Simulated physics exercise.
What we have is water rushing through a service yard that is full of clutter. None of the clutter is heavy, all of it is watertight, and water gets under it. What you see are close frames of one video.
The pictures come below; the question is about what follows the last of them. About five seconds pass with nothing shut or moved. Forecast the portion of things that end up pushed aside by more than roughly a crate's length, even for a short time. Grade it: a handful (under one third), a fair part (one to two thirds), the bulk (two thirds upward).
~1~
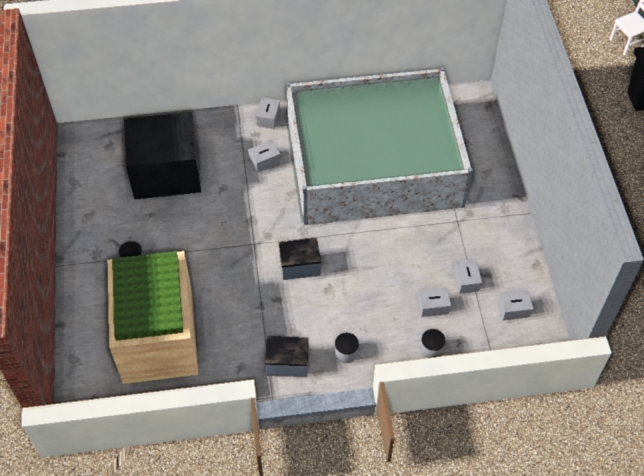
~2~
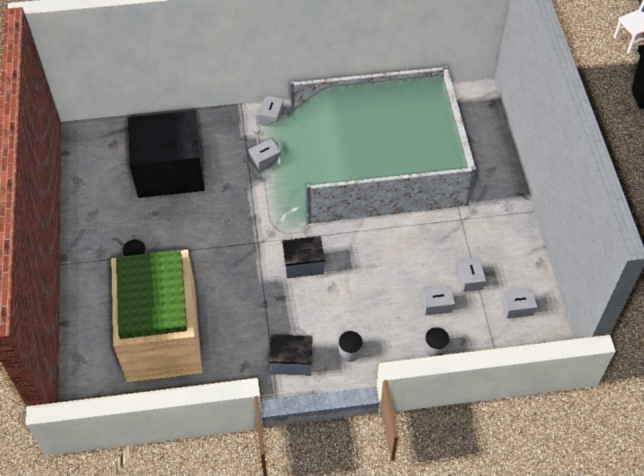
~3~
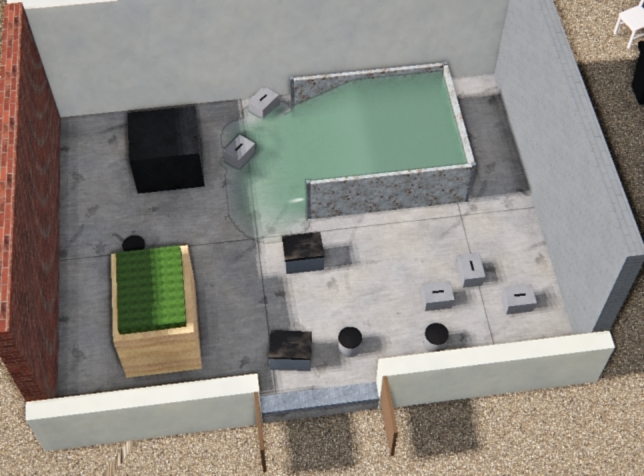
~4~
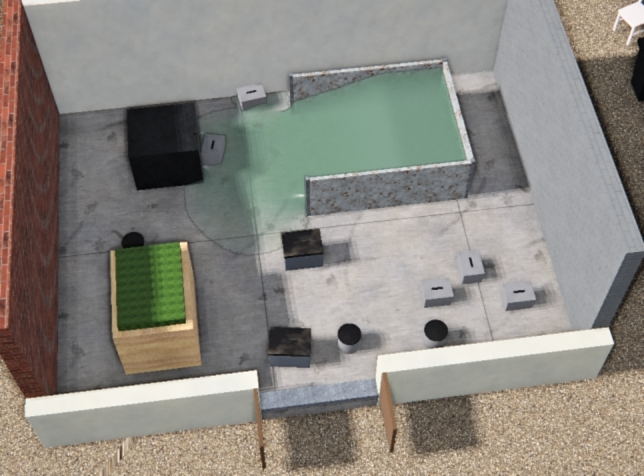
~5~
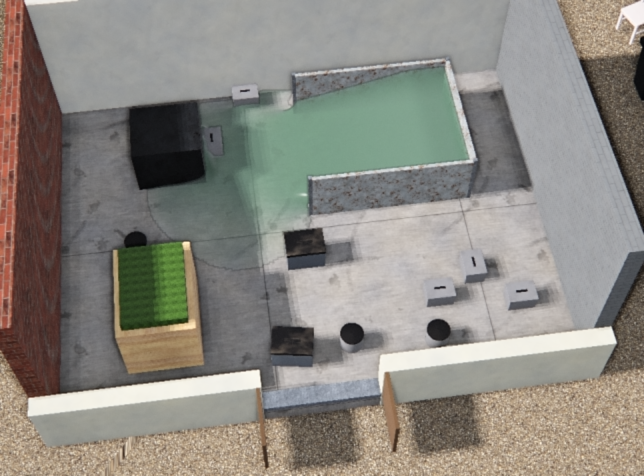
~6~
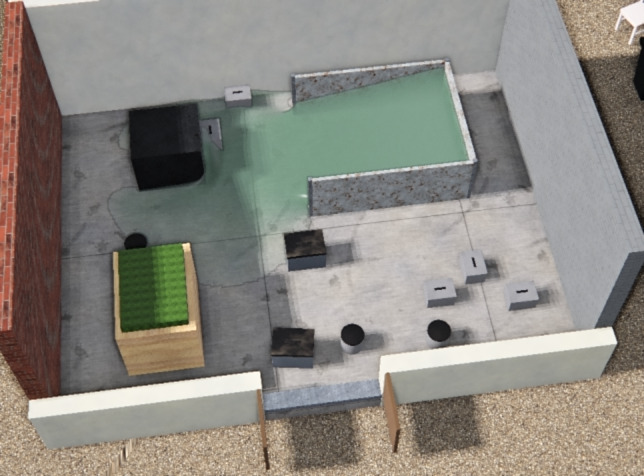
A fair part.
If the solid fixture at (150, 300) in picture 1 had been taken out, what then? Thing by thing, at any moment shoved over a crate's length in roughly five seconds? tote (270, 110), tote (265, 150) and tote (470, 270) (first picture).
Item one was driven off; item two was driven off; item three never went far.
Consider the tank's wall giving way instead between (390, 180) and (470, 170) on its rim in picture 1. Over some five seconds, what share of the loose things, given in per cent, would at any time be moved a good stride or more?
By my reckoning, around 60 percent.
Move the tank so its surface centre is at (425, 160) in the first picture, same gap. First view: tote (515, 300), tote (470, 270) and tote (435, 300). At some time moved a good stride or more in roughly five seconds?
The first: Did not travel far; the second: Did not travel far; the third: Did not travel far.
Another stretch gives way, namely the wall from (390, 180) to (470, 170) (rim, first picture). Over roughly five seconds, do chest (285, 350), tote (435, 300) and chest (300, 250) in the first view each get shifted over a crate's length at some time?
Travels that far, travels that far, falls short.
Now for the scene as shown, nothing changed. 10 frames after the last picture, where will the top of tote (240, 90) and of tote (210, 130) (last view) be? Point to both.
Expect them at roughly (160, 93) and roughly (144, 123).
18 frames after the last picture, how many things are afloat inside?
Tally at that point: 3.
A moment on, 2 of 10 are well off their spots; 2 afloat.
Next, 3 of 10 are well off their spots; 2 afloat.
Later, 3 of 10 are well off their spots; 3 afloat.
In the end, 6 of 10 are well off their spots, and 6 have been at some point; 4 afloat.
